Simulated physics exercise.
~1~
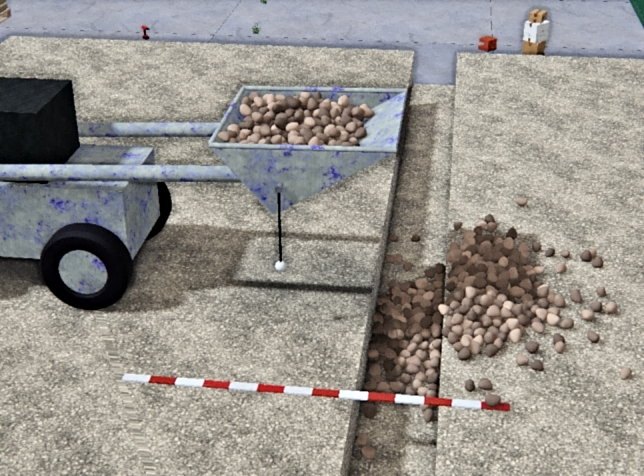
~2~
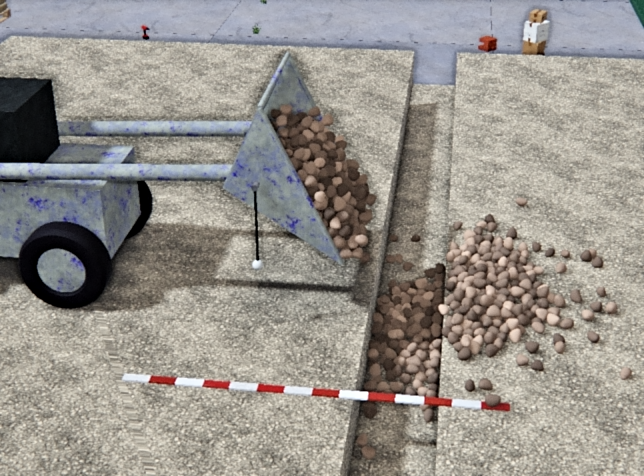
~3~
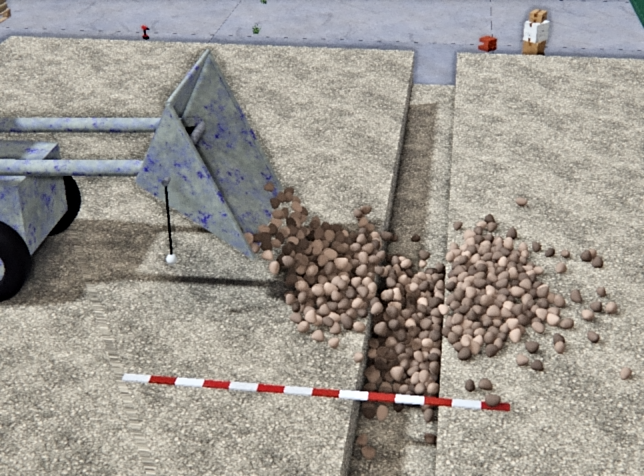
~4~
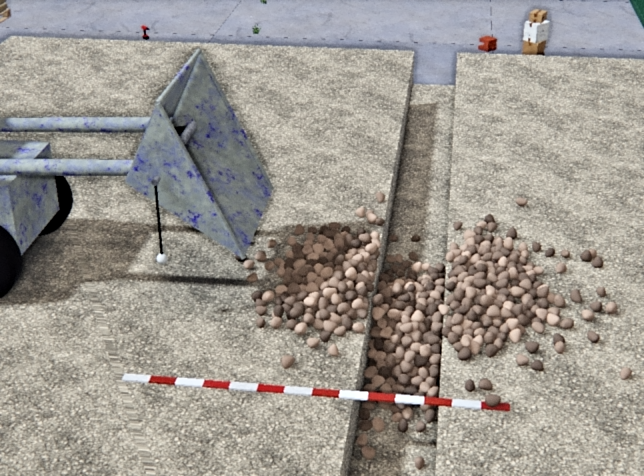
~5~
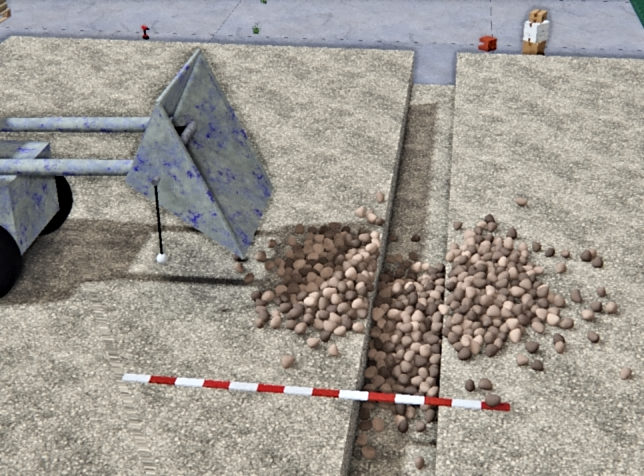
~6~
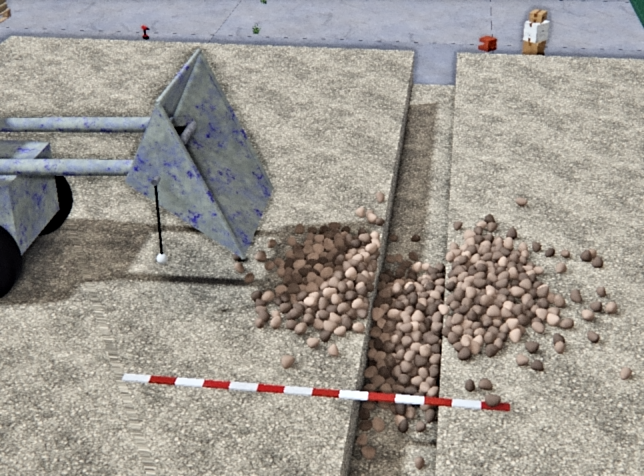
On pale gravelly ground crossed by a narrow trench, a small loader tipped its steel bucket of brownish stones while backing left, spilling them partly onto the near side and partly into the trench, then stopped with its emptied bucket still tilted beside the heaps.
